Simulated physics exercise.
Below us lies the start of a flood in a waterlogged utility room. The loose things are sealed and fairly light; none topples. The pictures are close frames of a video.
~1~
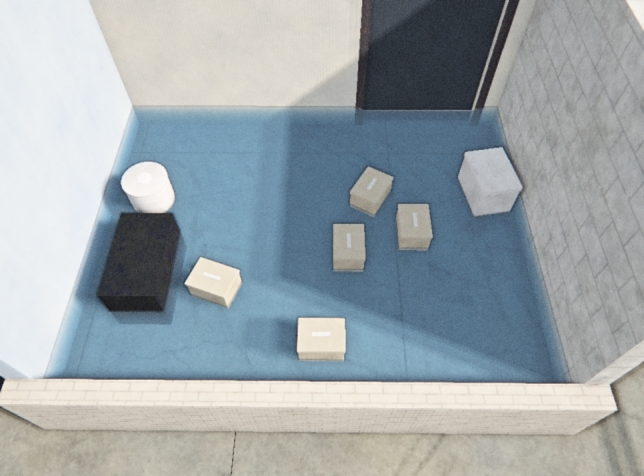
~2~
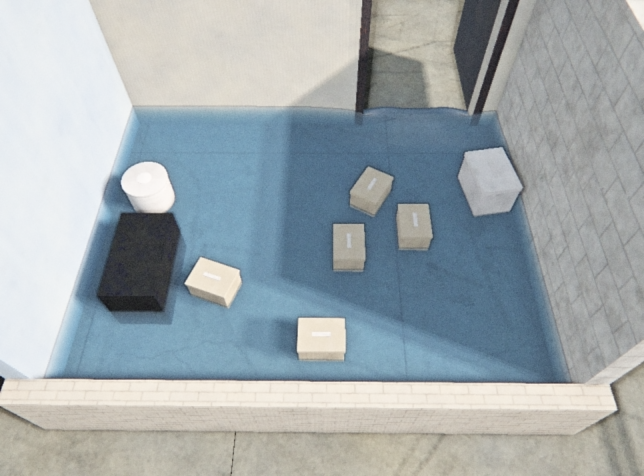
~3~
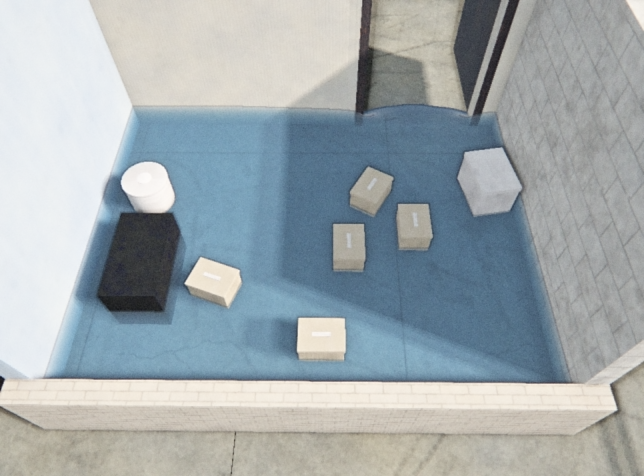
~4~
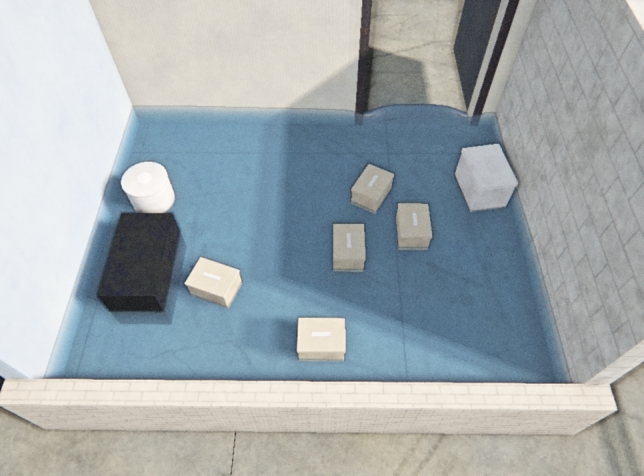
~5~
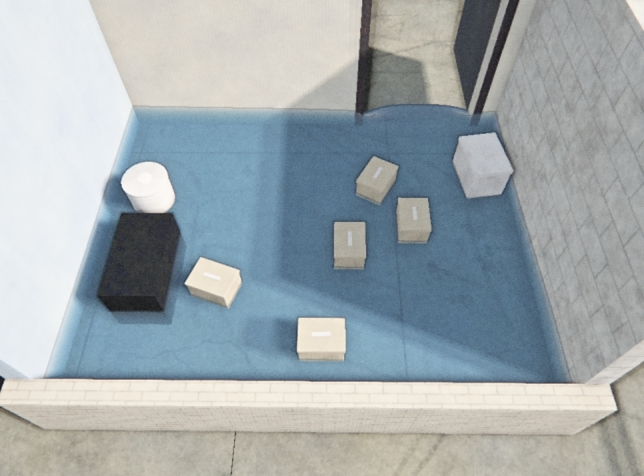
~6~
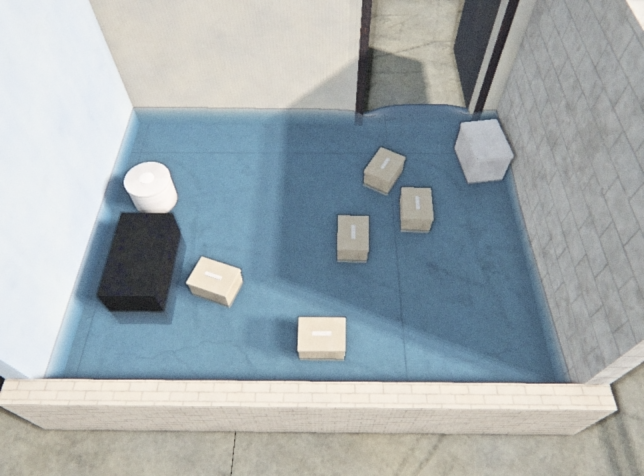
In a flooded utility room, a dark door opens, then a grey block and nearby boxes drift slightly toward the open doorway.
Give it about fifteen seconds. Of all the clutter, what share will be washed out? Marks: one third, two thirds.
Share: From one to two thirds.
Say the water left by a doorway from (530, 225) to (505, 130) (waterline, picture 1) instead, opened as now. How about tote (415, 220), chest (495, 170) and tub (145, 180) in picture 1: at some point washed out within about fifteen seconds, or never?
As listed: Washed out, carried outside, stays.
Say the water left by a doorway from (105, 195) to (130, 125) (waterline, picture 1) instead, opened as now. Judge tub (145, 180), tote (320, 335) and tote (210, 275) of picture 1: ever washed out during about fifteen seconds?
One after the other: Carried outside, no, gone.
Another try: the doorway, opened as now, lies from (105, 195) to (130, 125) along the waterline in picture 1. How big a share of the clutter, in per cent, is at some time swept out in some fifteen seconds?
Near 60 in a hundred.
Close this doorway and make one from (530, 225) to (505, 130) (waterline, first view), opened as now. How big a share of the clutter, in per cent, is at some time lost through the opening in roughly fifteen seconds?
Near 60 in a hundred.
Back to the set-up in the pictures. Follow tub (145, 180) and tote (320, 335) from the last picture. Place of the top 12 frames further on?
Close to (191, 179) and (367, 311).
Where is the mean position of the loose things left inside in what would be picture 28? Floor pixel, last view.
Roughly at (305, 250).
A moment on, 0 of 7 are out; 7 afloat.
Next, 3 of 7 are out; 4 afloat.
Later, 4 of 7 are out; 3 afloat.
In the end, 4 of 7 are out; 3 afloat.
